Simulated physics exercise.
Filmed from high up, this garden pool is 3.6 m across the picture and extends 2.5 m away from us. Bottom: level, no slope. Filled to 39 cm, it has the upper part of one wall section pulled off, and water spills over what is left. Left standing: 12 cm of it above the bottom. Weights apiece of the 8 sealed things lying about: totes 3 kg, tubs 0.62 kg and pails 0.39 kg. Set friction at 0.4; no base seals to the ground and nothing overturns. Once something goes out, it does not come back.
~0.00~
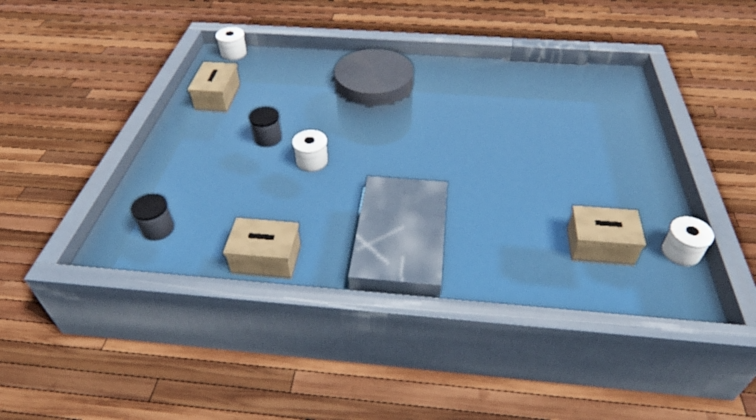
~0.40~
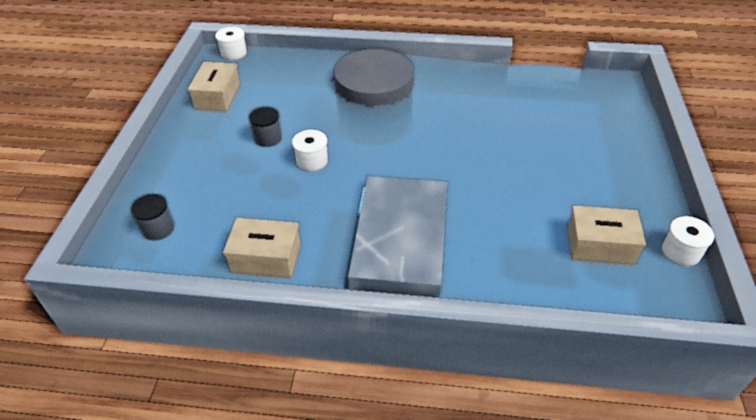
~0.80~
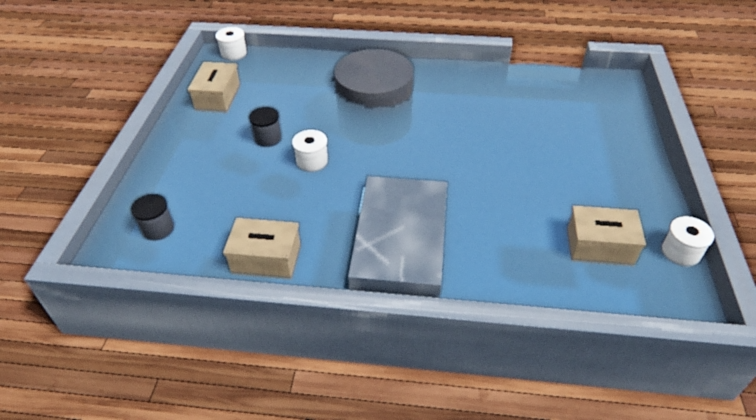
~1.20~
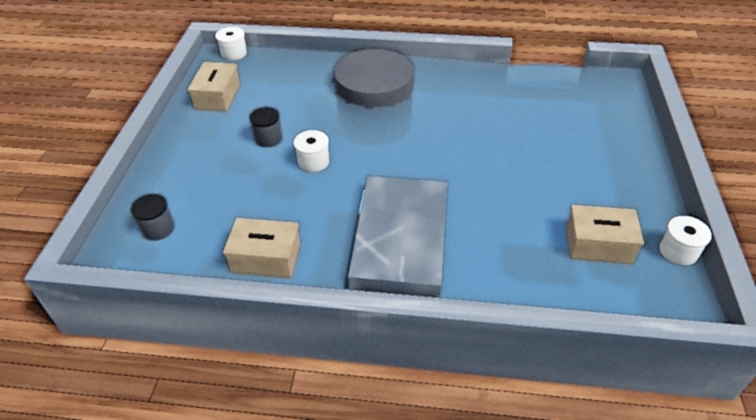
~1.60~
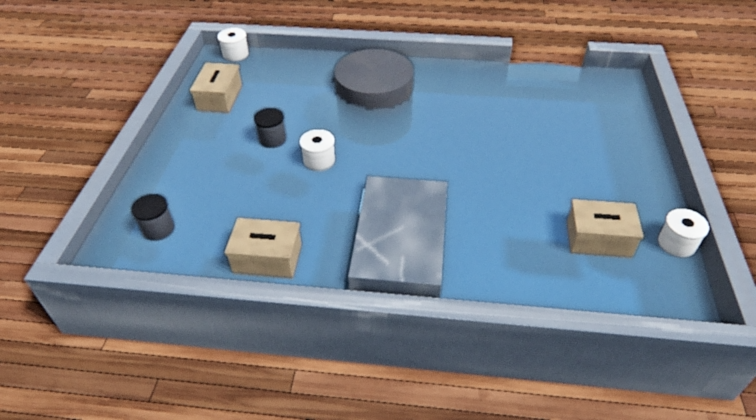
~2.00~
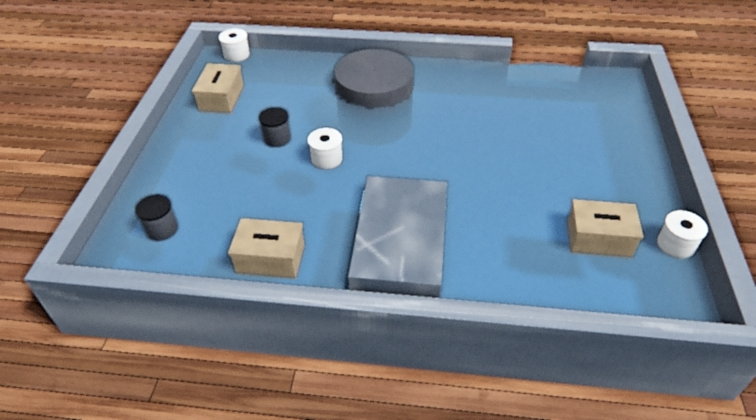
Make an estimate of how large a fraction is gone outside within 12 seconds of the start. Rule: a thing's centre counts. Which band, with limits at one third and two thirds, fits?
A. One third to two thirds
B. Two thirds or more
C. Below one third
C.
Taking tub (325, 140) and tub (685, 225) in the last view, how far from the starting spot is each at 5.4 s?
That comes to 50 cm for the first and 20 cm for the second.
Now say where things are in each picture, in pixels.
A tub at (310, 141) floats; a tote at (608, 225) floats; 39 cm deep round most things; 0 of 8 have shifted, in the first picture.
A tub at (310, 141) floats; a tote at (608, 225), afloat; 39 cm deep round most things; 0 of 8 have shifted, in the second picture.
A tub at (310, 141) floats; a tote at (608, 225) floats; 39 cm deep round most things; 0 of 8 have shifted, in the third picture.
A tub at (311, 141) floats; a tote at (607, 224), afloat; 39 cm deep round most things; 0 of 8 have shifted, in the fourth picture.
A tub at (317, 140) floats, 5 cm from its start; a tote at (607, 218), afloat, 8 cm from its start; about 3090 L in view; 2 of 8 have shifted, in the fifth picture.
A tub at (325, 139), afloat, 10 cm from its start; a tote at (607, 218), afloat, 10 cm from its start; 37 cm deep round most things; 4 of 8 have shifted, in the sixth picture.
After 2.8 s 0 of 8 are out; 8 afloat.
After 5.4 s 0 of 8 are out; 8 afloat.
After 8.0 s 0 of 8 are out; 8 afloat.
After 12.0 s 0 of 8 are out; 8 afloat.
